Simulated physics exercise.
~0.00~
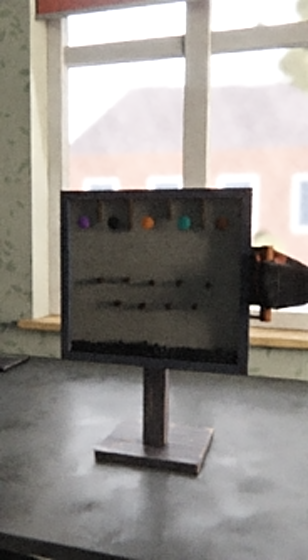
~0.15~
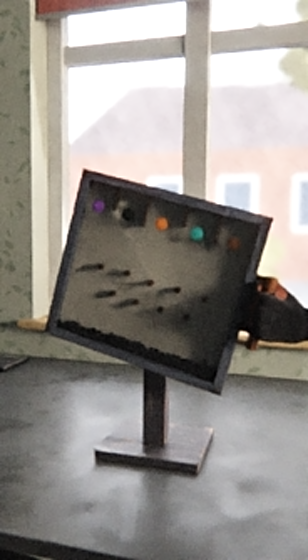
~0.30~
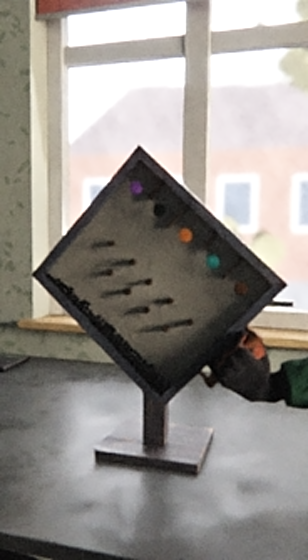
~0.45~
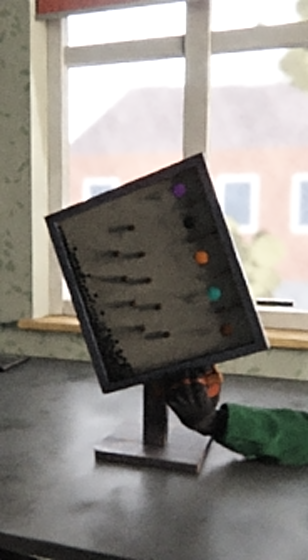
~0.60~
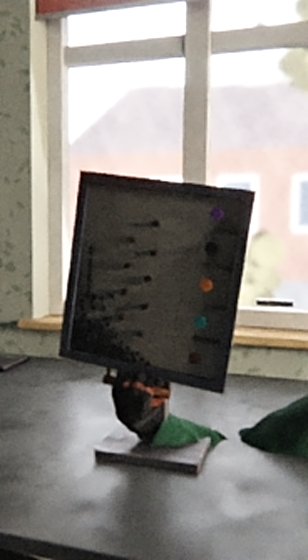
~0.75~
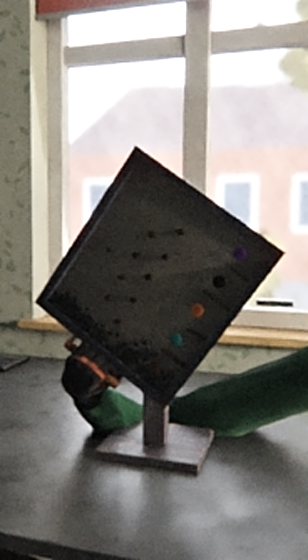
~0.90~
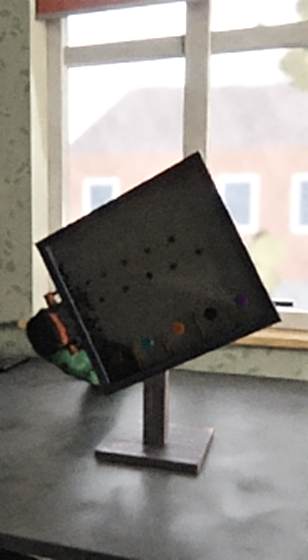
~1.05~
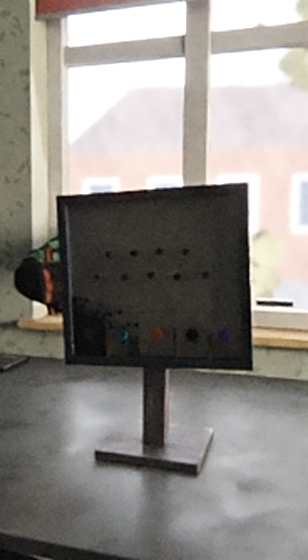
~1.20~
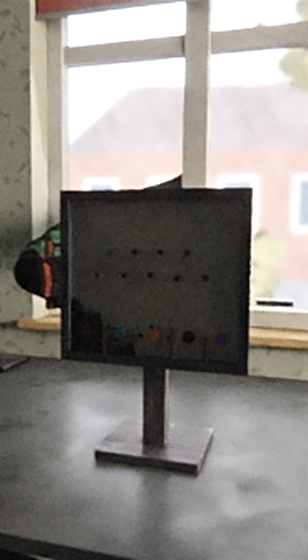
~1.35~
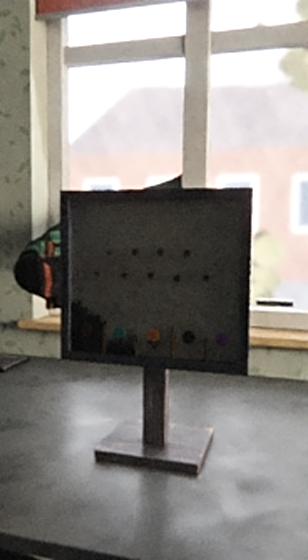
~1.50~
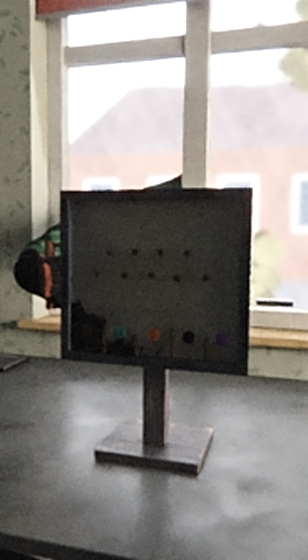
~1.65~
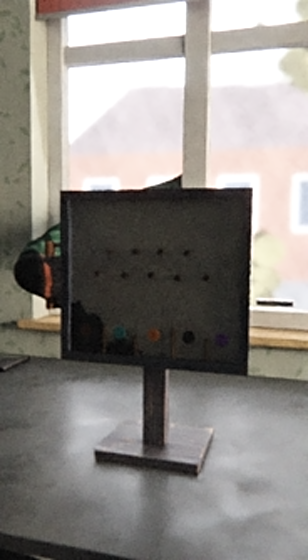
A gloved hand with a green sleeve grips the edge of a square, dark-framed display case on a short post, standing on a dark tabletop before a bright window, seen from the front. Black beads line the bottom, two rows of small pegs cross the middle, and five coloured stickers run along the top. The hand swings the case clockwise, passing beneath it to the left side, while the beads slide into the left-hand part and scatter among the pegs. It stops upside down, stickers lowest, with the beads heaped at the lower left, mostly in the brown pocket, fewer in the turquoise.
